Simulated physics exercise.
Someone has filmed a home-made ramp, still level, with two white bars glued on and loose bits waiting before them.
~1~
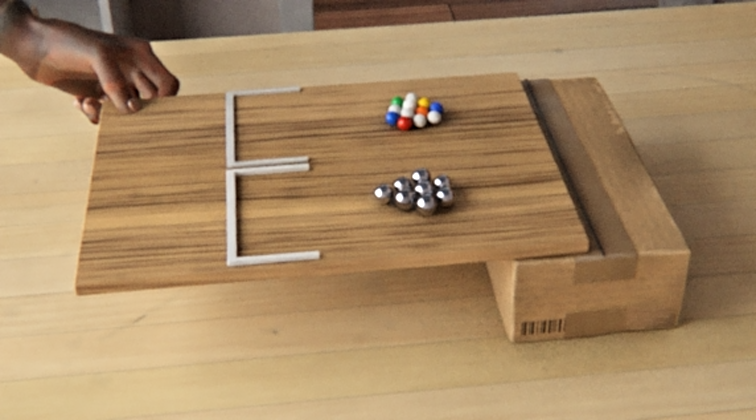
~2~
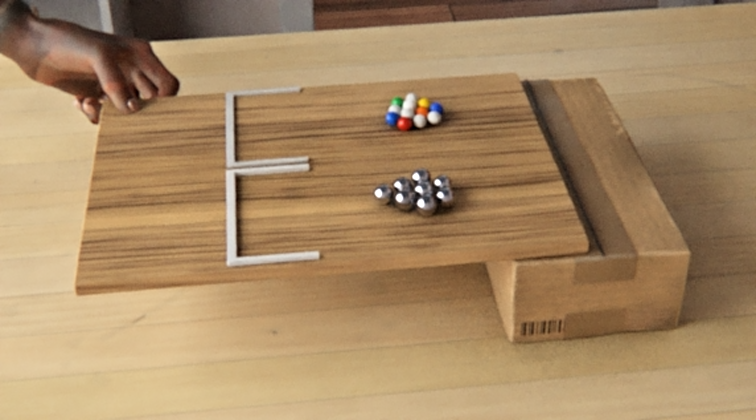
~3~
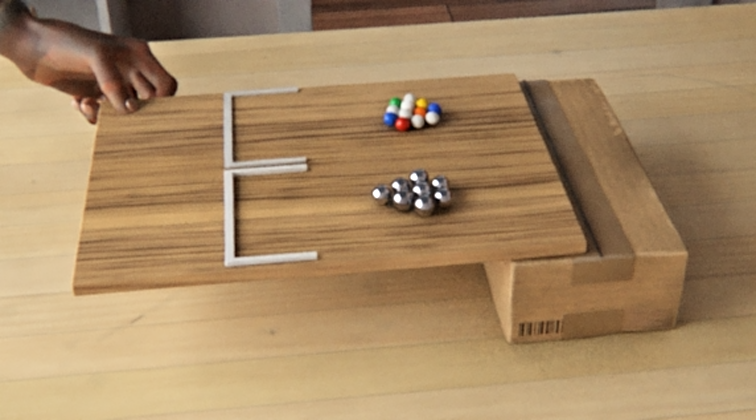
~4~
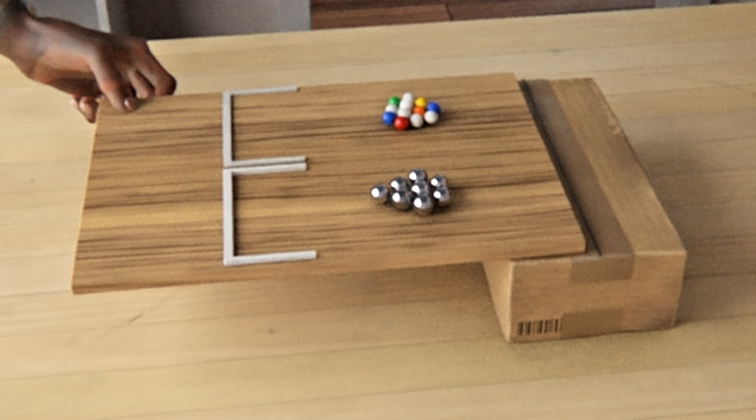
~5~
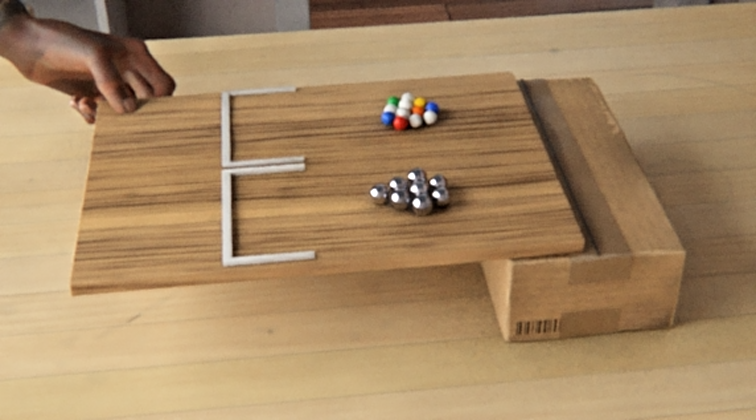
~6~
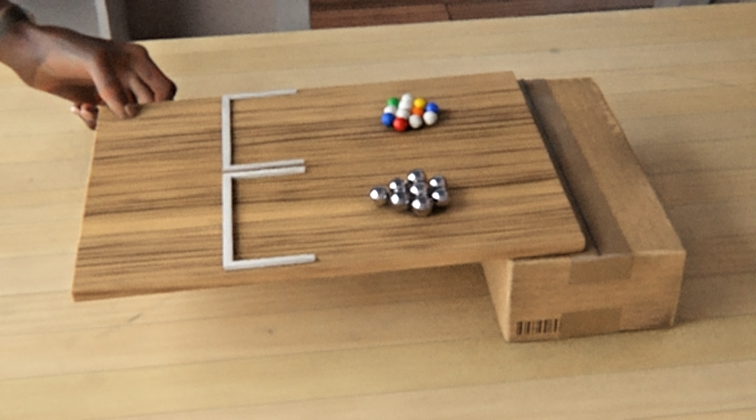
A hand at the upper left grips the corner of a wood-grain board and lowers that end very slightly, on a pale wooden table seen from above at an angle. The board's right side rests on a brown cardboard box, with white strips, a cluster of multicoloured beads behind and shiny steel balls in front. Both clusters stay in place on the board.
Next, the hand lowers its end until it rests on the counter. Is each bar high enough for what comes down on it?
Most likely the front lot clears its barrier, most likely the back lot clears its barrier.
Then, 0.28 s past the last view, board sloping at 6°; front lot where it was; back lot where it was.
Then, 0.63 s past the last view, board sloping at 12°; front lot on its way down; back lot on its way down.
Then, 1.01 s past the last view, board resting at 15°; front lot most past its bar; back lot most past its bar.
Finally, board resting at 15°; front lot most past its bar; back lot most past its bar.
